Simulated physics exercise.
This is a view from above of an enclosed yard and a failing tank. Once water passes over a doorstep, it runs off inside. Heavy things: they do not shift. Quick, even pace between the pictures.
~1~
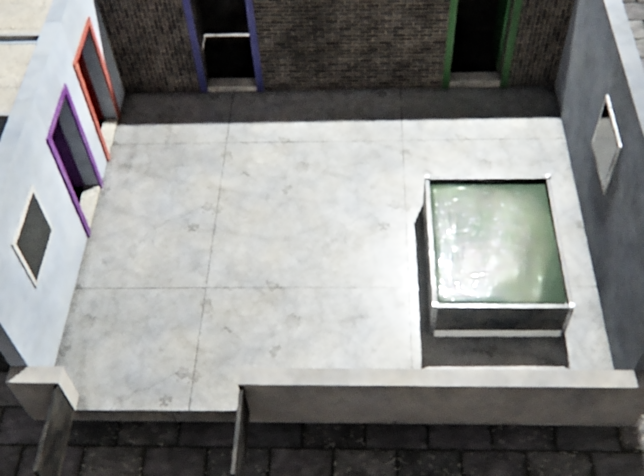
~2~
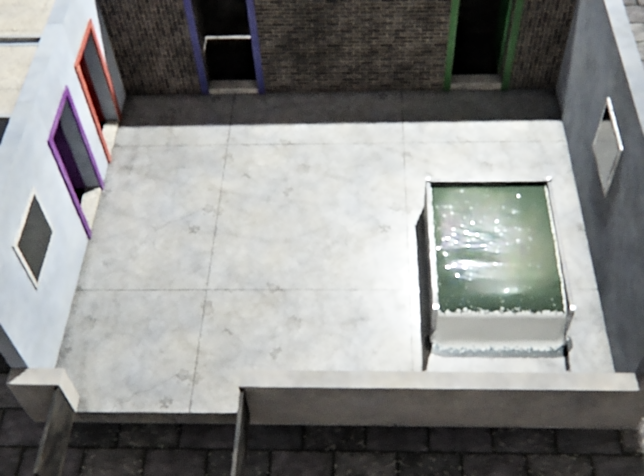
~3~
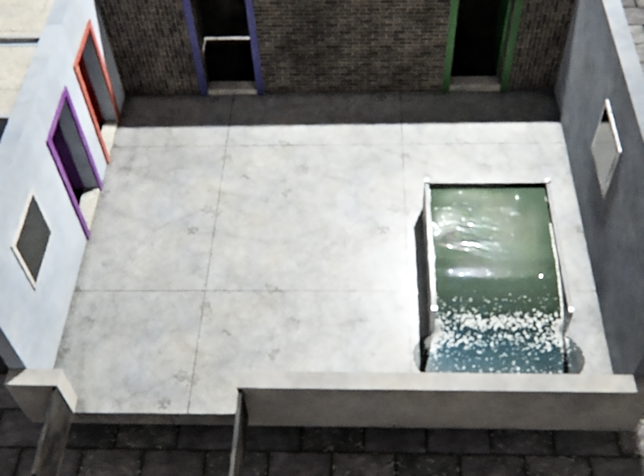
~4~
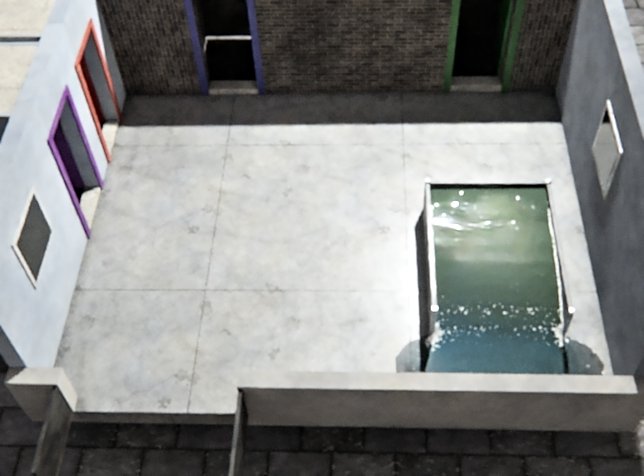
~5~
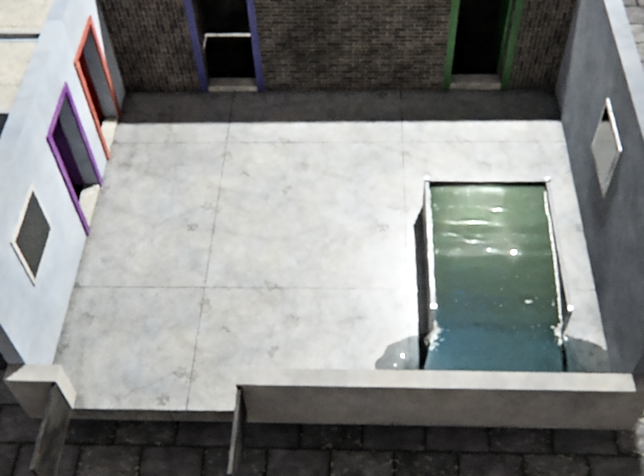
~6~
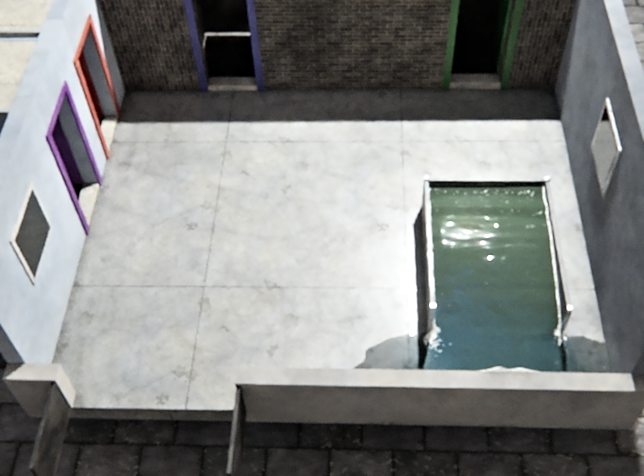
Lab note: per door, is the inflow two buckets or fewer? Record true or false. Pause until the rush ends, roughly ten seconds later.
Red door false; green door true; purple door true; blue door true.
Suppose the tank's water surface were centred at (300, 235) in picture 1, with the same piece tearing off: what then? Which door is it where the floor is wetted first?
Answer: The door marked purple.
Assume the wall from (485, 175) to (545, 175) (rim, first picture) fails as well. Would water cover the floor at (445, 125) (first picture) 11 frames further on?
Verdict: Covered.
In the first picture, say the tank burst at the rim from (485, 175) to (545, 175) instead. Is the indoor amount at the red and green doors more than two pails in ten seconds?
In brief, the red door goes past the mark; the green door goes past the mark.
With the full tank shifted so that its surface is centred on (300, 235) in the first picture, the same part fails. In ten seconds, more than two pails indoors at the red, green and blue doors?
The red door falls short, the green door falls short, the blue door falls short.
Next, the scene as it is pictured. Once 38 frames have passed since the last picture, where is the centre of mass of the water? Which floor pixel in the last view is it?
Somewhere around (360, 247) in the last view.
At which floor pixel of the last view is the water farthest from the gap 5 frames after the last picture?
The farthest wet point should be near (254, 394).
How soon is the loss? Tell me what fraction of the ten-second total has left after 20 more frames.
My reading is about 10 per cent.
A moment on, water covers 10 % of the floor; the red door not reached, the green door not reached, the purple door not reached, the blue door not reached.
Next, water covers 25 % of the floor; the red door not reached, the green door not reached, the purple door not reached, the blue door not reached.
Then, water covers 50 % of the floor; the red door not reached, the green door not reached, the purple door not reached, the blue door not reached.
Later, water covers 75 % of the floor; the red door wet at the sill, nothing in, the green door wet at the sill, nothing in, the purple door under two buckets in, the blue door wet at the sill, nothing in.
In the end, water covers 85 % of the floor; the red door over two buckets in, the green door wet at the sill, nothing in, the purple door under two buckets in, the blue door wet at the sill, nothing in.
